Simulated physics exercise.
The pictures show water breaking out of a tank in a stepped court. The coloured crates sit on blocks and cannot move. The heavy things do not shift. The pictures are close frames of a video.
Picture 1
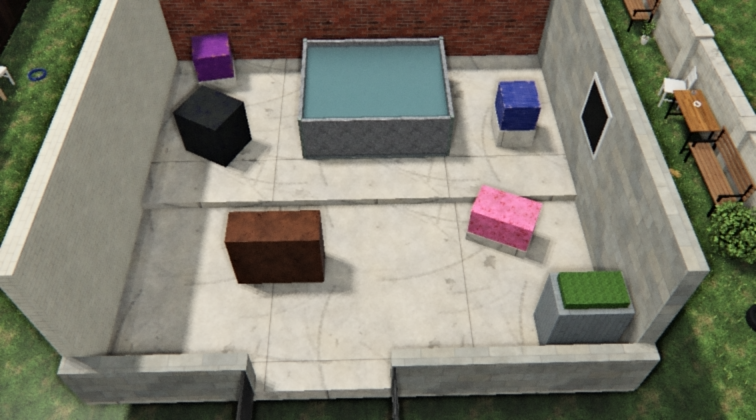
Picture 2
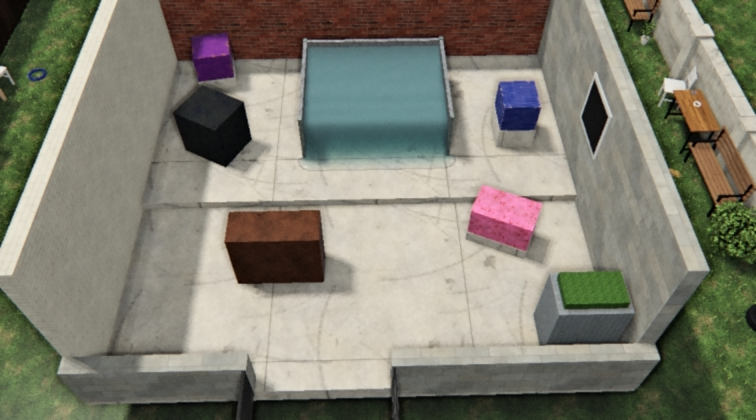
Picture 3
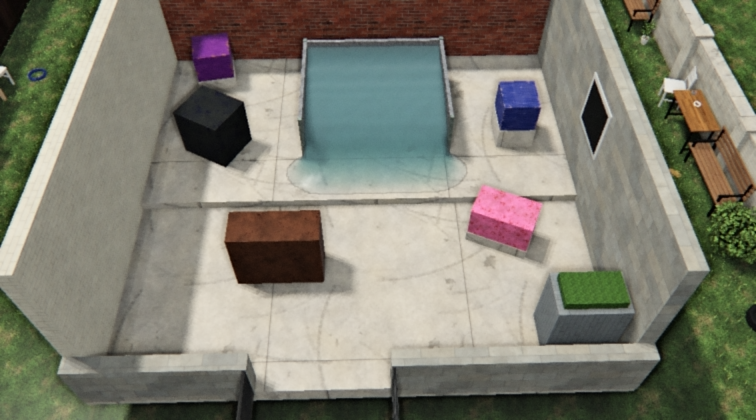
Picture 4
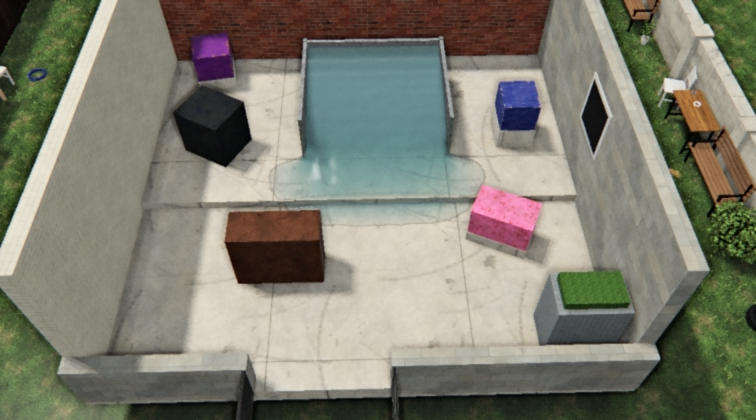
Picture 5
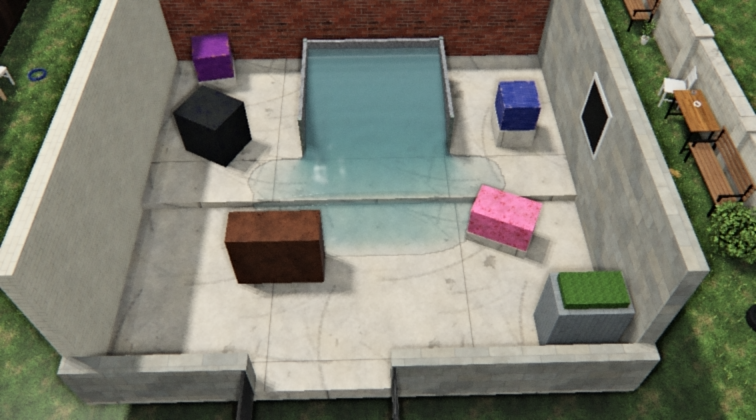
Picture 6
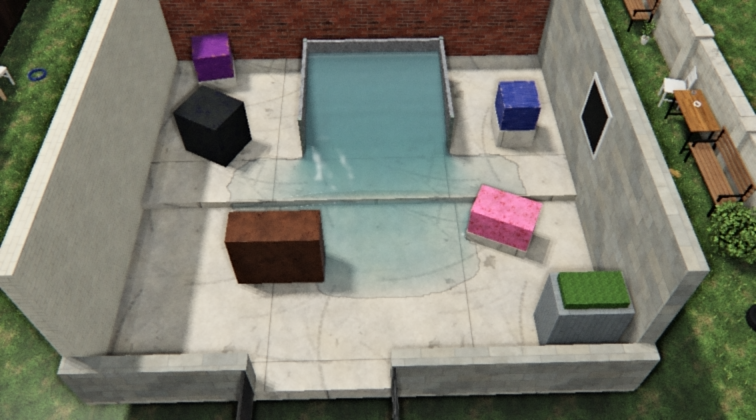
A water tank stands against a brick wall at the back of a walled, stepped concrete court, seen from high above. Purple and black blocks sit left, a blue one right, with a brown block, a pink one and a green-topped grey one nearer. The tank's front opens and water pours out, spreading across the upper level and over the step between the brown and pink blocks.
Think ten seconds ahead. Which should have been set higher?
One by one: The blue crate stays dry; the pink crate gets wet; the purple crate stays dry.
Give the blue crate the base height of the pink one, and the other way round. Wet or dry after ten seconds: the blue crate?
The blue one stays dry.
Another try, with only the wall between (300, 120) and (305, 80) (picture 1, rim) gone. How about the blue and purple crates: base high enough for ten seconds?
In short: The blue one remains dry, the purple one ends up wet.
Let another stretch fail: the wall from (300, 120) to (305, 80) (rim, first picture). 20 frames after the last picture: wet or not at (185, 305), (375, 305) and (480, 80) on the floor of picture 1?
As listed: Under water, dry, clear.
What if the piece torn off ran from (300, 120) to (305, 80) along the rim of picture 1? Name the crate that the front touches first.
It is the purple-painted one.
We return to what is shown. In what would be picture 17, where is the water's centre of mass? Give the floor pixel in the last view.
At about (383, 217).
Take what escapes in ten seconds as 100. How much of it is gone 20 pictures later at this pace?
Close to 50 %.
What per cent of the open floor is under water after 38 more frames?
Roughly 65 per cent.
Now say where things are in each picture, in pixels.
The water tank at (375, 81) is whole and still, in the first picture.
Water pours out at (376, 141) and has run to (452, 157), in the second picture.
Water pours out at (376, 145) and has run to (293, 178), in the third picture.
Water pours out at (376, 146) and has run to (477, 185), in the fourth picture.
Water pours out at (376, 146) and has run to a hidden place, in the fifth picture.
Water pours out at (376, 147) and has run to (440, 287), in the sixth picture.
A moment on, water covers 40 % of the floor; the blue crate not reached, the pink crate water round its plinth, the purple crate not reached.
Next, water covers 50 % of the floor; the blue crate not reached, the pink crate water round its plinth, the purple crate not reached.
Then, water covers 60 % of the floor; the blue crate not reached, the pink crate water round its plinth, the purple crate not reached.
Later, water covers 65 % of the floor; the blue crate water round its plinth, the pink crate water round its plinth, the purple crate water round its plinth.
In the end, water covers 60 % of the floor; the blue crate stayed above the water, the pink crate was topped, the purple crate stayed above the water.
